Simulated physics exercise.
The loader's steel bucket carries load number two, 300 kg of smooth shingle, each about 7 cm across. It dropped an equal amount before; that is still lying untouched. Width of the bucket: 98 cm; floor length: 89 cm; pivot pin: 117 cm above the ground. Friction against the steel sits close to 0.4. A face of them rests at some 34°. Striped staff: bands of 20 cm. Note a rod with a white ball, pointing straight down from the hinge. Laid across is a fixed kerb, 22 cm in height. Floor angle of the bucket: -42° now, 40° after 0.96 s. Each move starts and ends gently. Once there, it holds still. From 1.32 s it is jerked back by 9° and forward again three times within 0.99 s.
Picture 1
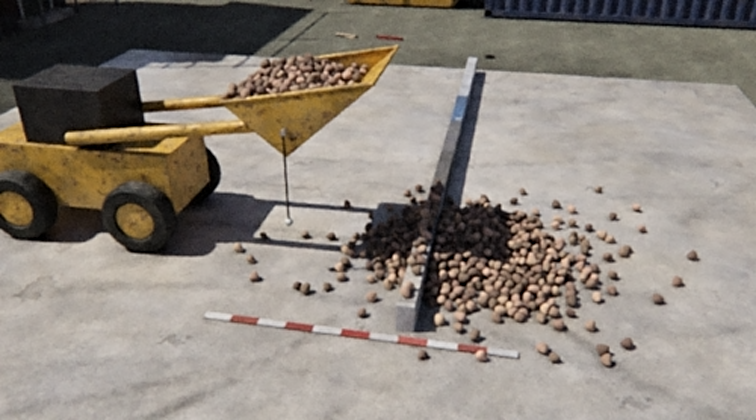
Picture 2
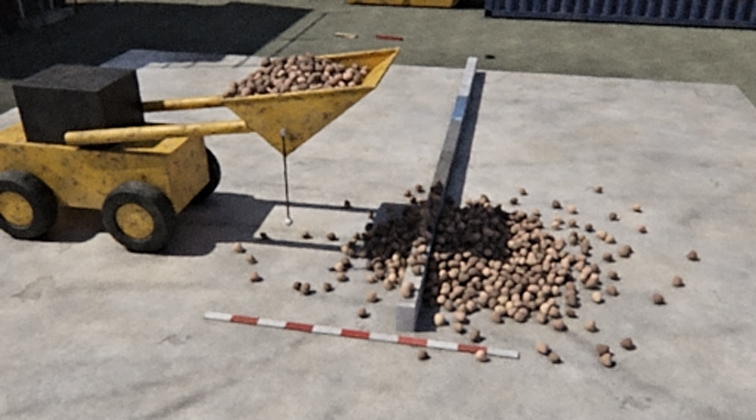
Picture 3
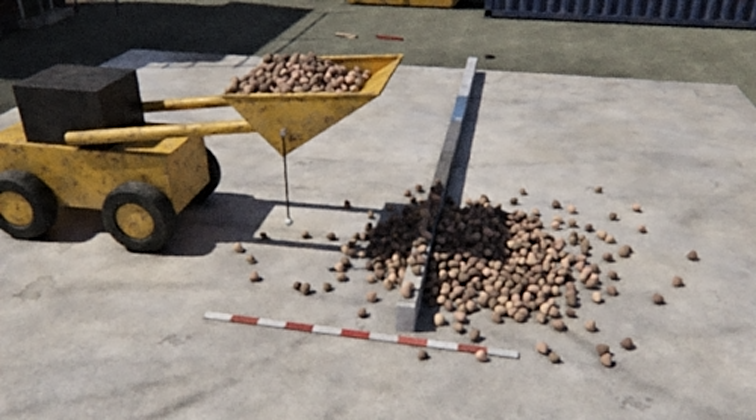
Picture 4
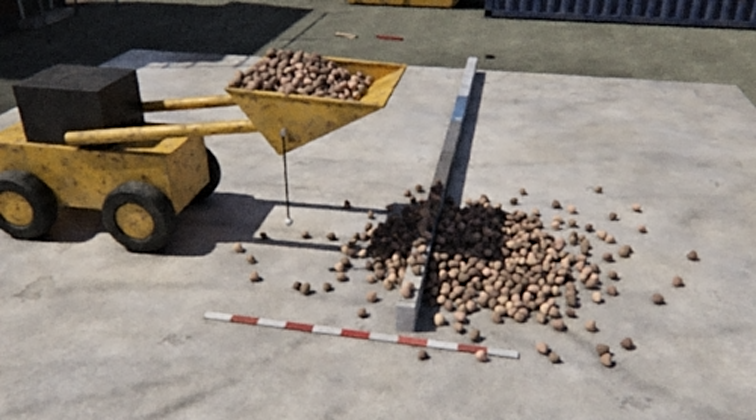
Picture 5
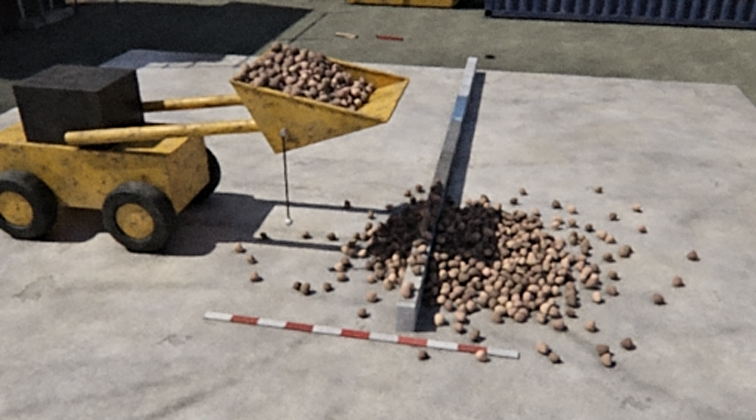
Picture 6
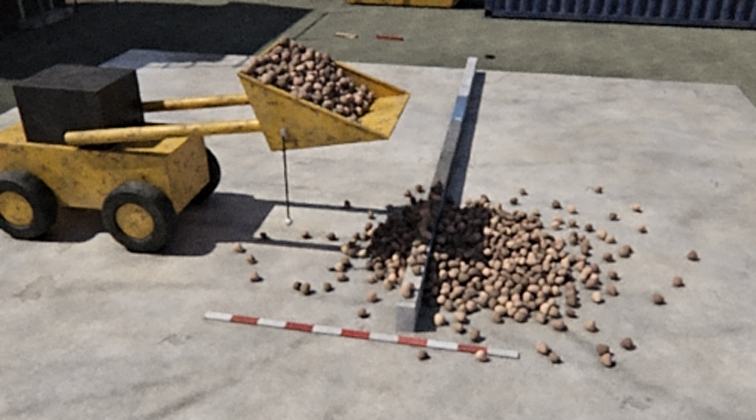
On a sunlit concrete yard, a yellow loader stands left of a kerb with a pile of brown stones lying across it, while its raised, stone-filled bucket tilts steadily clockwise, its right-hand lip lowering and the load staying inside.
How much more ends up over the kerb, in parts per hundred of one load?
Close to 30 parts in a hundred.
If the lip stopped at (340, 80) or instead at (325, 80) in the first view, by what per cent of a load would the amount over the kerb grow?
Around 5 percent, then around 0 percent.
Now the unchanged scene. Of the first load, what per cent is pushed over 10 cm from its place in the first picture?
Roughly 10 % of them.
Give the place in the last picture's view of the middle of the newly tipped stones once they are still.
They settle centred around (404, 236).
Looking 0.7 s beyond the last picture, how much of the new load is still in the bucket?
Around 60 per cent of the load is still inside.
Then, 0.3 s after the last picture the floor is at 27°; in per cent of one load, 100 in the bucket, 22 on this side of the kerb, 78 over the kerb; the foremost stones are at (645, 246).
Then, 0.7 s after the last picture the floor is at 40°; in per cent of one load, 60 in the bucket, 61 on this side of the kerb, 78 over the kerb; the foremost stones are at (645, 246).
Then, 2.4 s after the last picture the floor is at 40°; in per cent of one load, 0 in the bucket, 91 on this side of the kerb, 109 over the kerb; the foremost stones are at (645, 246).
Then, 4.8 s after the last picture the floor is at 40°; in per cent of one load, 0 in the bucket, 91 on this side of the kerb, 109 over the kerb; the foremost stones are at (645, 246). Net gain over the kerb, 30.
